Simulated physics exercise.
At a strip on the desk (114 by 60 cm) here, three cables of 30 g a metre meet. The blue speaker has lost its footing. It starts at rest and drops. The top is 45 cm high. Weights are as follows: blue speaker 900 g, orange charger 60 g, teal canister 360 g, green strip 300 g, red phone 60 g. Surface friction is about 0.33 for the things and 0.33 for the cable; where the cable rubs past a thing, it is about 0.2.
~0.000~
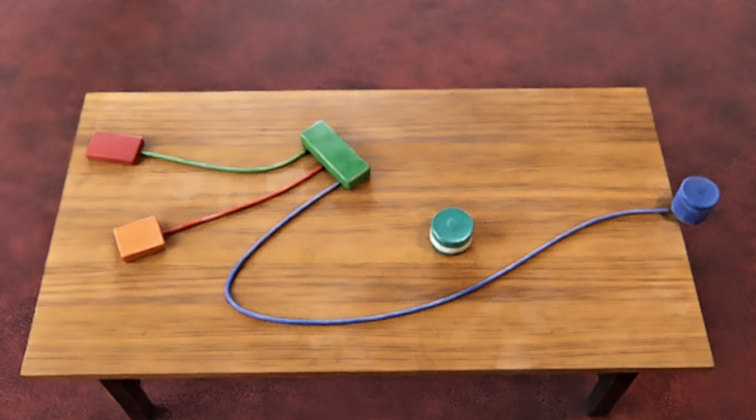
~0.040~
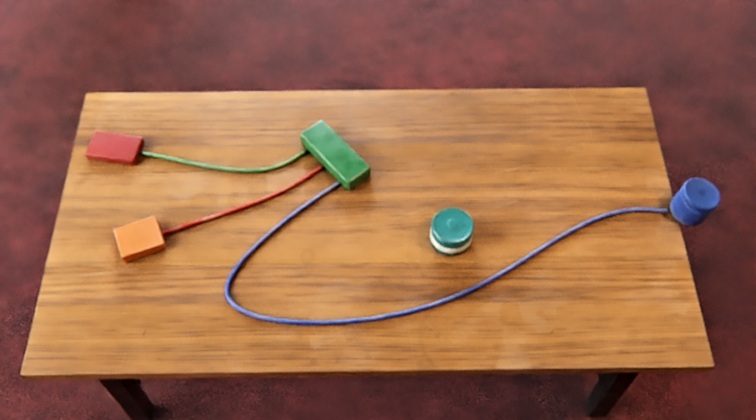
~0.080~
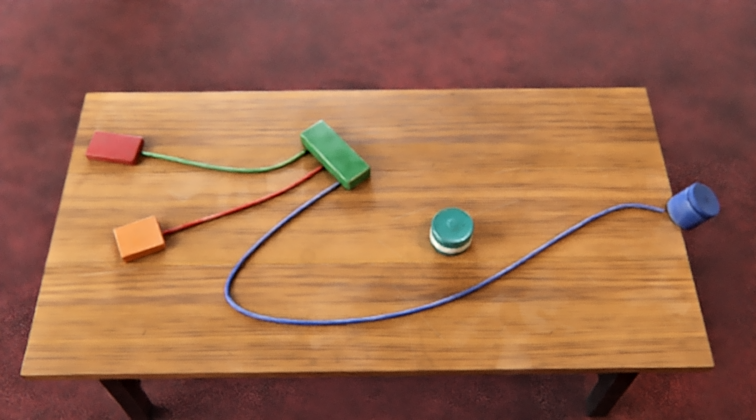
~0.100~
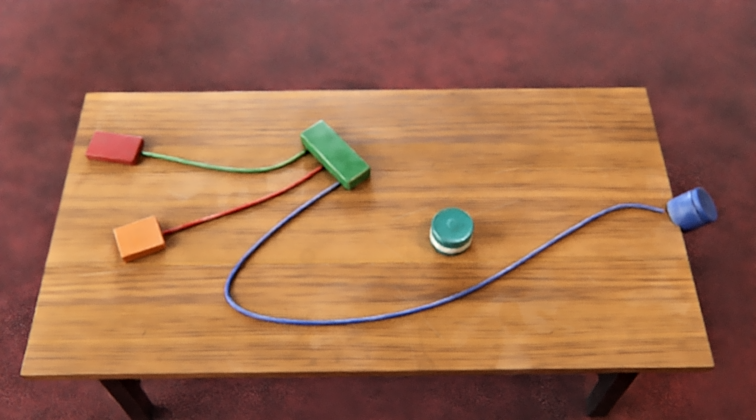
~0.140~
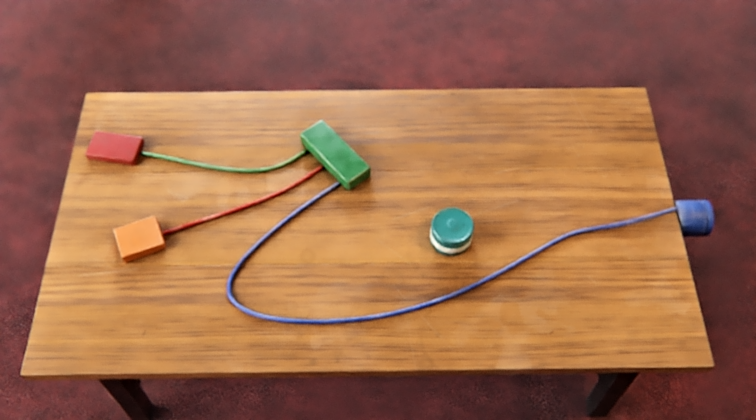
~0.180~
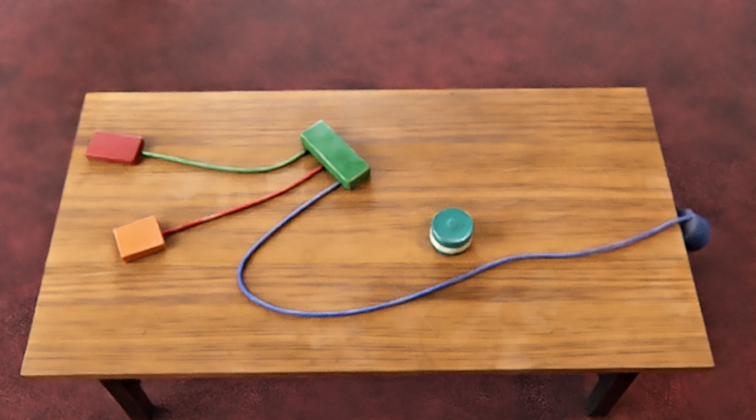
A blue cylinder at the right edge of a wooden table tilted over and slipped down past the edge, drawing its blue cable along, while the green strip, the other blocks and the teal canister stayed still.
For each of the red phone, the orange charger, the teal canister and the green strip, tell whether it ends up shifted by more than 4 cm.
My prediction: I expect the red phone to hold its position. I expect the orange charger to hold its position. I expect the teal canister to hold its position. I expect the green strip to hold its position.
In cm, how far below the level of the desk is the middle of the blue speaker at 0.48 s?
40 cm.
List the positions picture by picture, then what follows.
The first frame shows shows, red phone (114, 145); orange charger (138, 236); teal canister (453, 225); green strip (335, 150); blue cable runs through (291, 217) (237, 307) (374, 318) (501, 274) (601, 219).
The second frame shows shows, blue speaker (701, 193); blue cable runs through (291, 217) (374, 319) (600, 218).
The third frame shows shows, blue speaker (693, 207); blue cable runs through (291, 217) (373, 319) (598, 216).
The fourth frame shows shows, blue speaker (692, 211); blue cable runs through (291, 217) (373, 319) (598, 215).
The fifth frame shows shows, blue speaker (691, 219); blue cable runs through (291, 217) (377, 317) (611, 226).
The sixth frame shows shows, red phone (114, 145); orange charger (138, 236); teal canister (453, 225); green strip (335, 150); blue cable runs through (291, 217) (262, 304) (399, 302) (523, 257) (642, 237).
At 0.5 s, the strip's end of the blue cable at (344, 185); blue speaker over the edge.
At 0.8 s, the strip's end of the blue cable at (344, 184); blue speaker over the edge.
At 1.1 s, the strip's end of the blue cable at (344, 184); blue speaker over the edge.
At 1.4 s, the strip's end of the blue cable at (344, 184); blue speaker over the edge.
At 2.6 s, the strip's end of the blue cable at (344, 184); green strip 1 cm off its start at (337, 151), orange charger 0 cm off its start at (140, 236), teal canister 0 cm off its start at (453, 224), red phone 0 cm off its start at (114, 145).
